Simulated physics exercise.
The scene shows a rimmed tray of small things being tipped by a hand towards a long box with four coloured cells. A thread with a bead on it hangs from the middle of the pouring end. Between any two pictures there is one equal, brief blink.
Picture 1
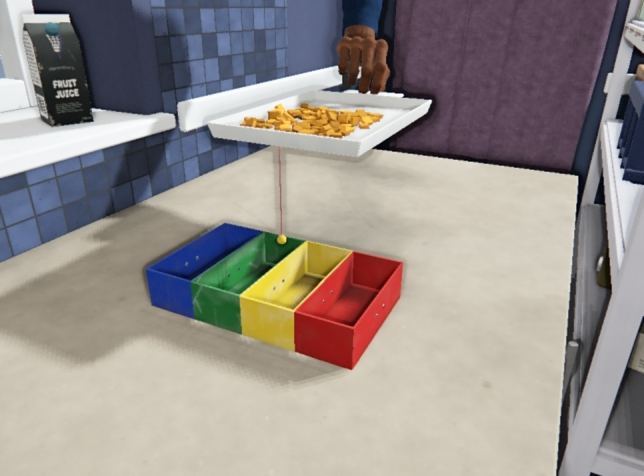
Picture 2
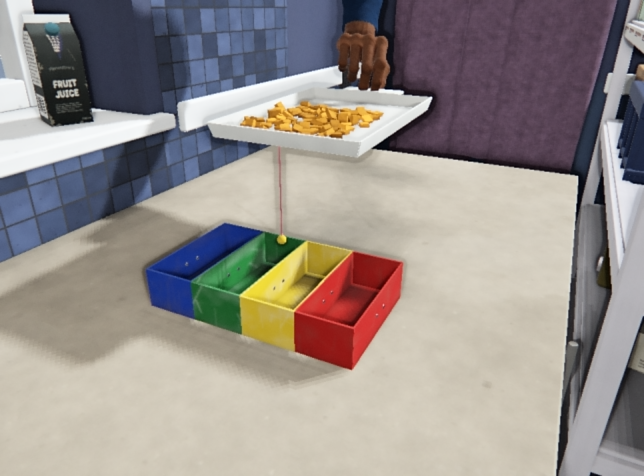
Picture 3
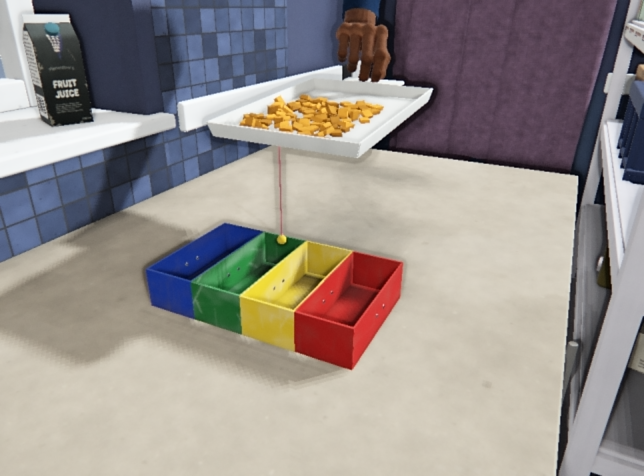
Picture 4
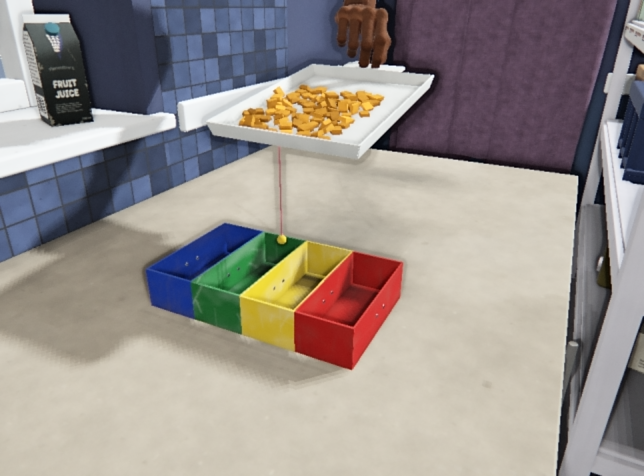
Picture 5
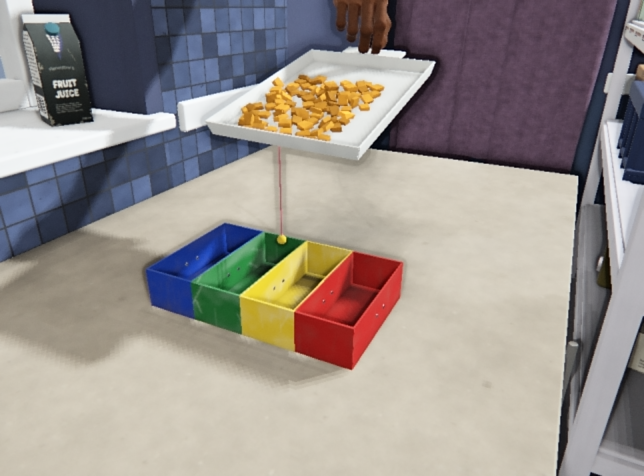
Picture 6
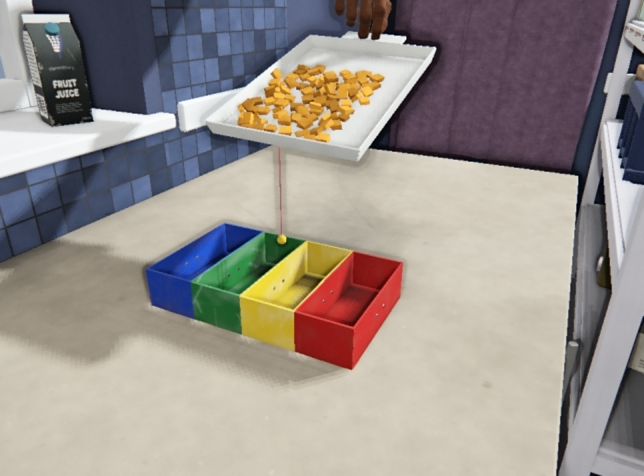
White tray of small orange crackers tilting gradually as a brown hand raises its far side above blue, green, yellow and red compartments.
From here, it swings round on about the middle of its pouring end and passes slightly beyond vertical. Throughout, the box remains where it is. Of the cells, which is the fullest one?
The yellow one.
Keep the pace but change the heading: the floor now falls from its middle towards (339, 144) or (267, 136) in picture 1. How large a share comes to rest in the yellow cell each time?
It comes to about 50 per cent the first time and about 0 per cent the second.
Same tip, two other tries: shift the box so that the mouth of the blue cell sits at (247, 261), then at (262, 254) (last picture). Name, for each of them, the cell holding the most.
So the first one goes to green and the second to green.
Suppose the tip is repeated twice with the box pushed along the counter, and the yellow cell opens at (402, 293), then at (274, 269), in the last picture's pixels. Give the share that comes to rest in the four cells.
About 80% and about 100%.
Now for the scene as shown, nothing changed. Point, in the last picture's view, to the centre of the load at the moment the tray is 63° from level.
Look close to (297, 117) in the last picture.
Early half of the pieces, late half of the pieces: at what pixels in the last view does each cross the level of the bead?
Earlier half at (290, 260), later half at (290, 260).
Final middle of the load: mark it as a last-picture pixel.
The centre comes to rest close to (286, 308).
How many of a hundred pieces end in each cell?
Blue cell: 0 %. Green cell: 30 %. Yellow cell: 50 %. Red cell: 20 %.
Soon after the last picture, tray tipped steeply; all on the tray.
A little later, tray tipped past a quarter turn; about half on the tray; a small part in the red cell; a small part in the yellow cell; a small part in the green cell; about a third falling or outside the box.
Later still, tray tipped past a quarter turn; about half in the yellow cell; about a quarter in the green cell; about a quarter in the red cell; a stray few in the blue cell; a stray few falling or outside the box.
At rest, tray tipped past a quarter turn; about half in the yellow cell; about a quarter in the green cell; about a quarter in the red cell; a stray few in the blue cell; a stray few outside the box.
